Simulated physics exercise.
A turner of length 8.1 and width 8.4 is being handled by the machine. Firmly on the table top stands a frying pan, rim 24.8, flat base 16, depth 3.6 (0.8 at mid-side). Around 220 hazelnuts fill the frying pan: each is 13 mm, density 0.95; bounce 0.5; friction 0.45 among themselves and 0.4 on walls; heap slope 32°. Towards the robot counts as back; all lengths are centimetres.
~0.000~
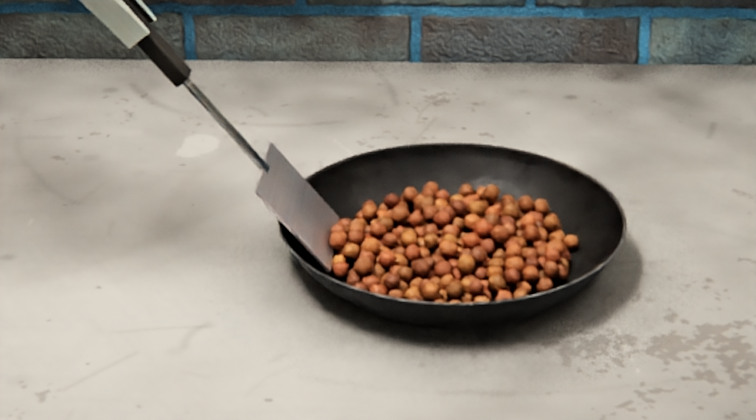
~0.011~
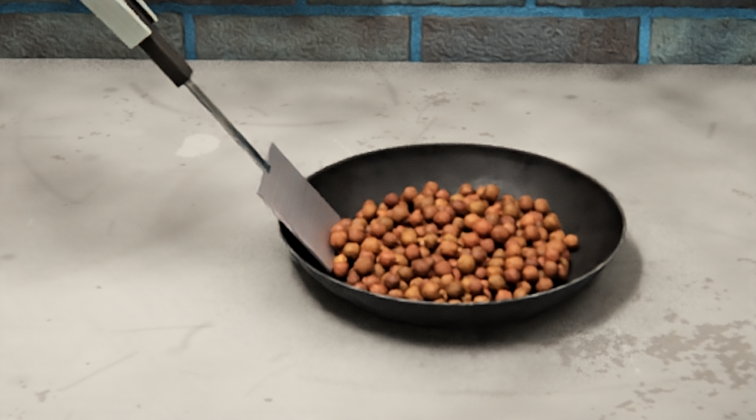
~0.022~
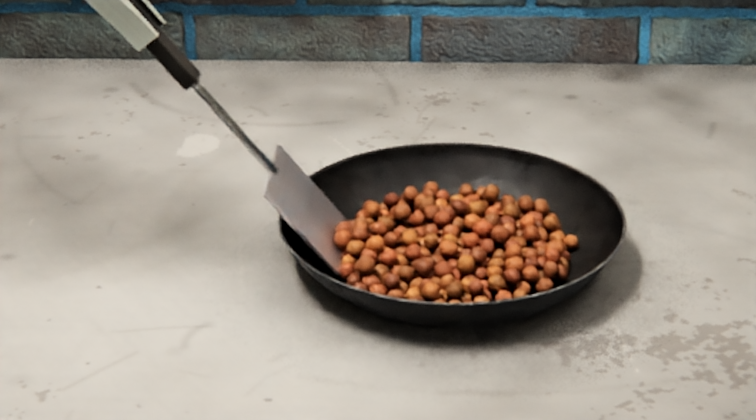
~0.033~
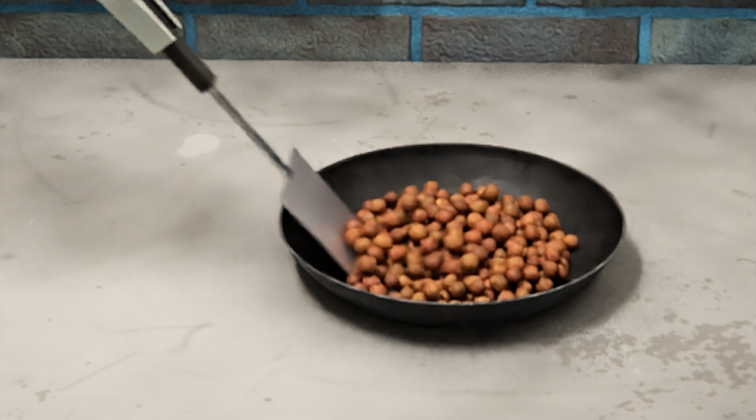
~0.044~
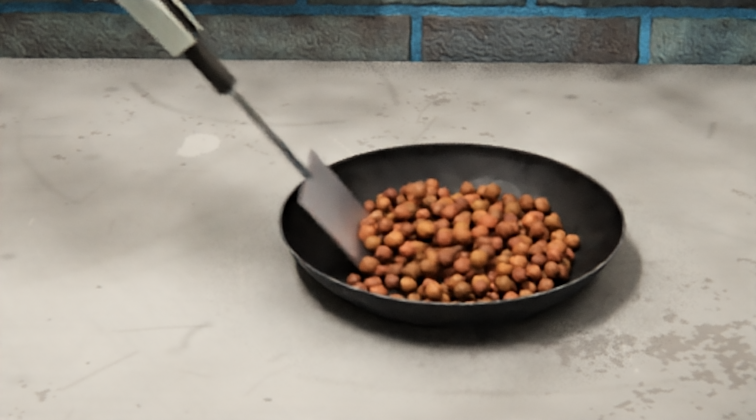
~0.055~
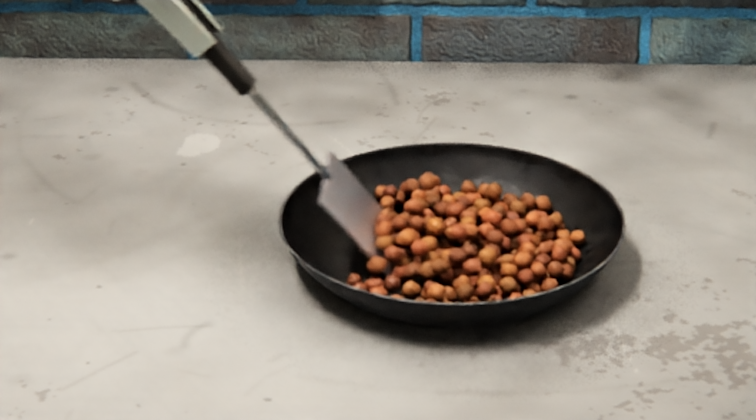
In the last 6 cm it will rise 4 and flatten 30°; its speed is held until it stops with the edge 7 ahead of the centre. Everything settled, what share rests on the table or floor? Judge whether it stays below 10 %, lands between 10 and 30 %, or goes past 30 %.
It lands between 10 and 30 %.
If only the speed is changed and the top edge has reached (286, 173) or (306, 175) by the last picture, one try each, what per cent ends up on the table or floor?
Try one roughly 0 per cent; try two roughly 10 per cent.
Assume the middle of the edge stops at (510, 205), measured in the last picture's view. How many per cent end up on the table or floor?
Close to 10 per cent finishes on the table or floor.
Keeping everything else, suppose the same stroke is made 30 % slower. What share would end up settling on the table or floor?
Roughly 10 per cent, I'd say.
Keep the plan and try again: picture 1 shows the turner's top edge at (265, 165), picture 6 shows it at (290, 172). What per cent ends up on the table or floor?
It works out to about 0 %, more or less.
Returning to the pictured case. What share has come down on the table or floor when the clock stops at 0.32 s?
Around 20 percent.
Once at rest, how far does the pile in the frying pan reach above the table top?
Close to 3.5 centimetres high.
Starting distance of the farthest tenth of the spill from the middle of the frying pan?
Seen from above, roughly 75 cm.
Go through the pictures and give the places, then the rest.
In the first picture, the turner top edge at (263, 166), sloping 52°; upper third of the load around (450, 236), from x 340 to 570, top at y 190; 216 in the frying pan.
In the second picture, the turner top edge at (264, 167), sloping 52°; upper third of the load around (449, 236), from x 340 to 570, top at y 190.
In the third picture, the turner top edge at (272, 169), sloping 52°; upper third of the load around (449, 234), from x 345 to 570, top at y 190.
In the fourth picture, the turner top edge at (287, 172), sloping 52°; upper third of the load around (450, 233), from x 355 to 570, top at y 190.
In the fifth picture, the turner top edge at (306, 174), sloping 52°; upper third of the load around (459, 230), from x 355 to 575, top at y 185.
In the sixth picture, the turner top edge at (325, 175), sloping 52°; upper third of the load around (461, 227), from x 355 to 580, top at y 180; 216 in the frying pan.
After 0.08 s, sloping 52°, highest piece 6 above the table; 216 in the frying pan.
After 0.11 s, sloping 43°, highest piece 6 above the table; 216 in the frying pan.
After 0.32 s, sloping 22°, highest piece 8 above the table; 169 in the frying pan, 43 on the table or floor, 4 on the blade or in flight.
After 1.37 s, sloping 22°, highest piece 3 above the table; 169 in the frying pan, 47 on the table or floor.
In the end, 169 in the frying pan, 47 on the table or floor. That is 22 % on the table or floor.
